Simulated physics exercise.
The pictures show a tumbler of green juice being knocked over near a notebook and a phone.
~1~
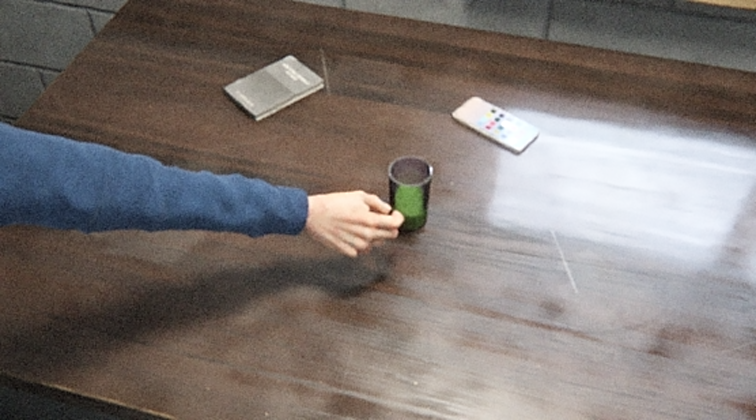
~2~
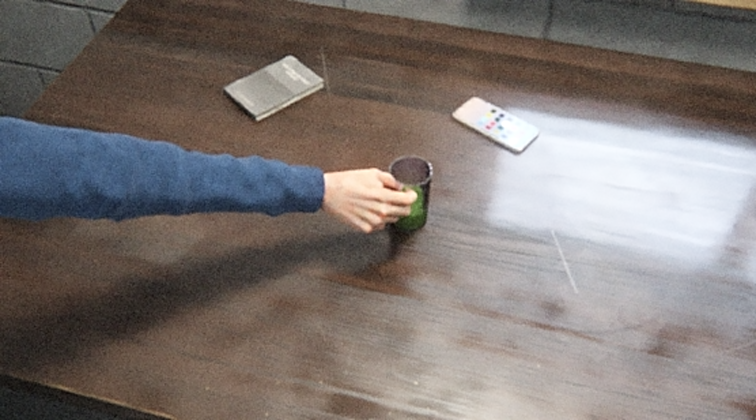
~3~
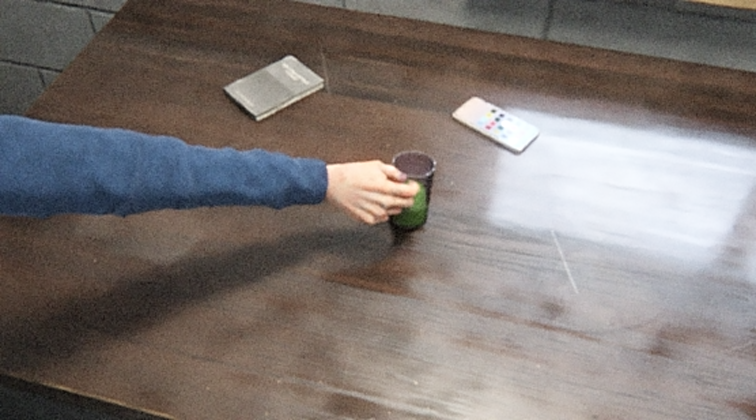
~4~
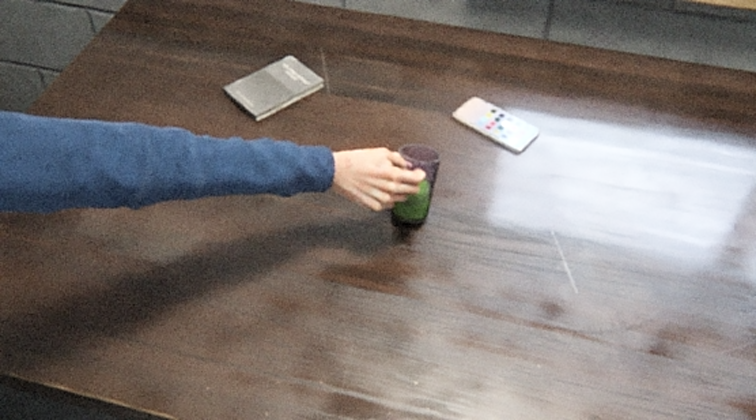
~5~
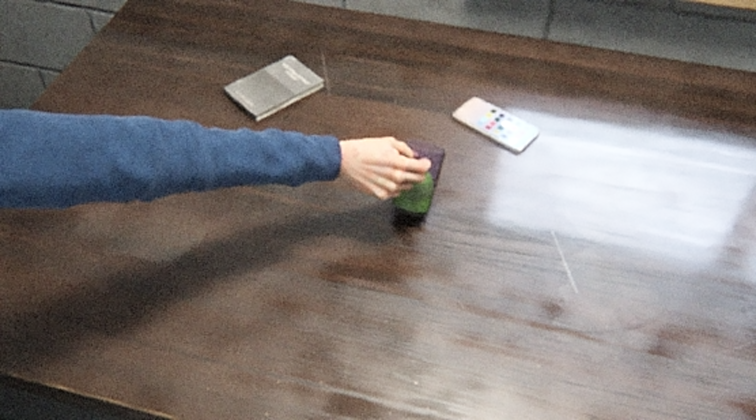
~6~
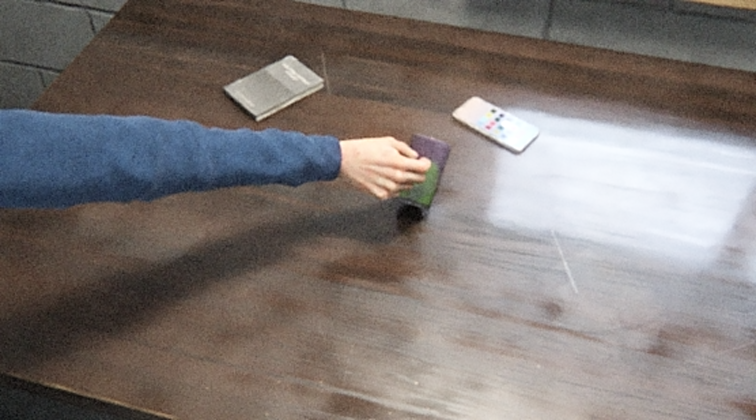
On a dark wooden table, a blue-sleeved hand grasping a green tumbler and tilting it rightward, near a notebook and phone.
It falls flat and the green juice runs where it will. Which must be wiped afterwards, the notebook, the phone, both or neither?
As for the notebook, it remains untouched; the phone ends up in the puddle.
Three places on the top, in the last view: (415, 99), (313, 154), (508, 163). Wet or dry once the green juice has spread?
In turn: Reached, clear of it, reached.
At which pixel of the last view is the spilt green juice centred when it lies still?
Close to (446, 118).
Shortly, the puddle covers about as much as a saucer; the notebook is still dry; the phone is soaking at its edge.
Then, the puddle covers about as much as a plate; the notebook is still dry; the phone is soaking at its edge.
At the finish, the puddle covers about as much as a plate; the notebook is still dry; the phone is soaking at its edge.
